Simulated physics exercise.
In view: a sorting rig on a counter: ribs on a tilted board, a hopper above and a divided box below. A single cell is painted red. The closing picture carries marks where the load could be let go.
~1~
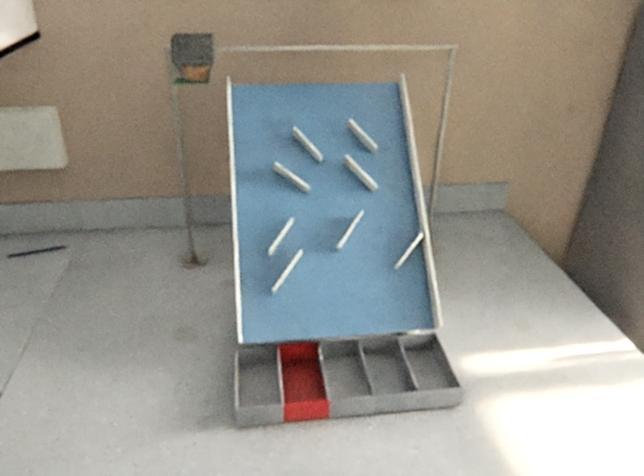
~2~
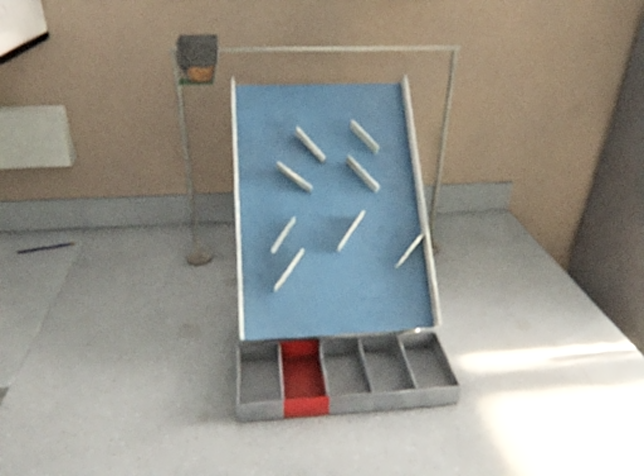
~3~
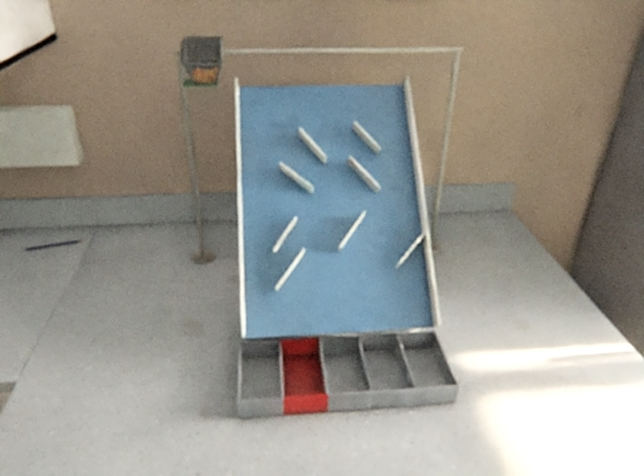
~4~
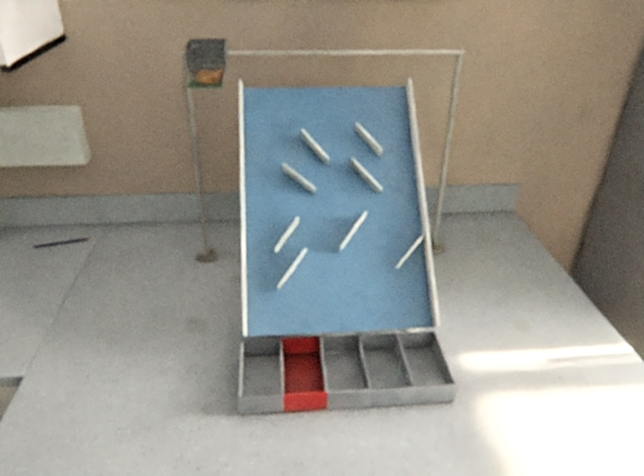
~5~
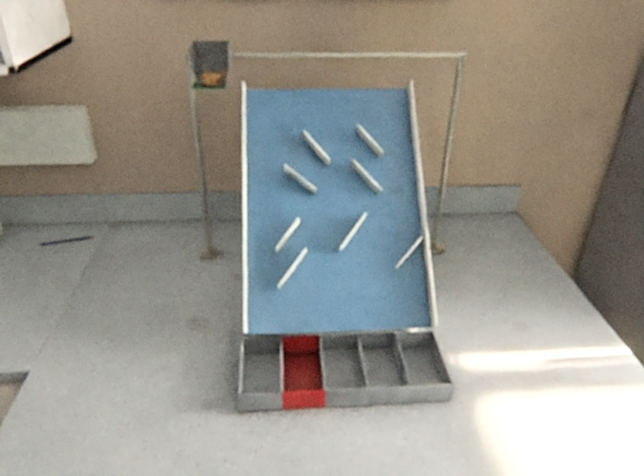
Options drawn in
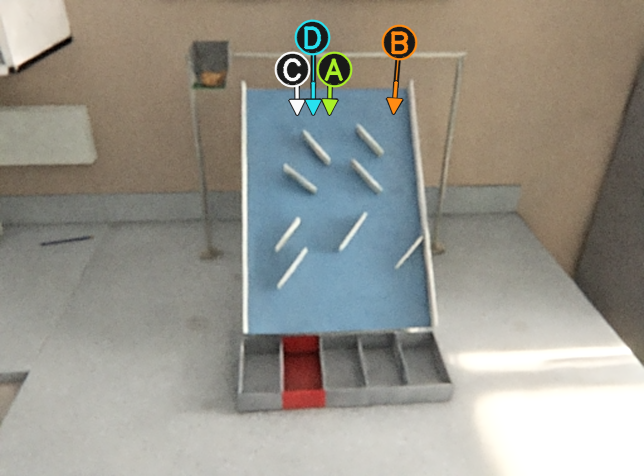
A tilted blue board with white edges stands on a pale grey counter against a tan wall, seen from in front and slightly above. White ribs slant across it, a small dark box with something orange-brown inside hangs from a thin frame at upper left, and a grey divided tray below has its second cell from the left painted red. Nothing on the rig moves; only the camera drifts slightly.
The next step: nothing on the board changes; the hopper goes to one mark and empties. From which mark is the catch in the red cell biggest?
Mark A does it best.
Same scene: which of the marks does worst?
Mark B.
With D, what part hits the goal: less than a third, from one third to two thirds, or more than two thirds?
Mark D gives from one third to two thirds.
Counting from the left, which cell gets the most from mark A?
The second from the left.
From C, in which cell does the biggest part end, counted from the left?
It is the second one.
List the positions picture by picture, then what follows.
In the first picture, hopper at (196, 72), roasted chickpeas, door shut.
In the second picture, ribs (297, 127) to (324, 157), (352, 120) to (379, 147), (278, 162) to (311, 187).
In the third picture, ribs (350, 156) to (380, 188), (274, 249) to (296, 217), (340, 247) to (365, 211).
In the fourth picture, ribs (278, 286) to (306, 248), (400, 265) to (425, 234).
In the fifth picture, red cell at (304, 399), number 2 of 5 from the left.
On the marked copy, mark A meets the board at (329, 108); mark B meets the board at (394, 108); mark C meets the board at (297, 109); mark D meets the board at (313, 109).
With A, about two thirds in the red cell, about a third in other cells.
With B, none in the red cell, nearly all in other cells.
With C, about half in the red cell, about half in other cells.
With D, about half in the red cell, about half in other cells.
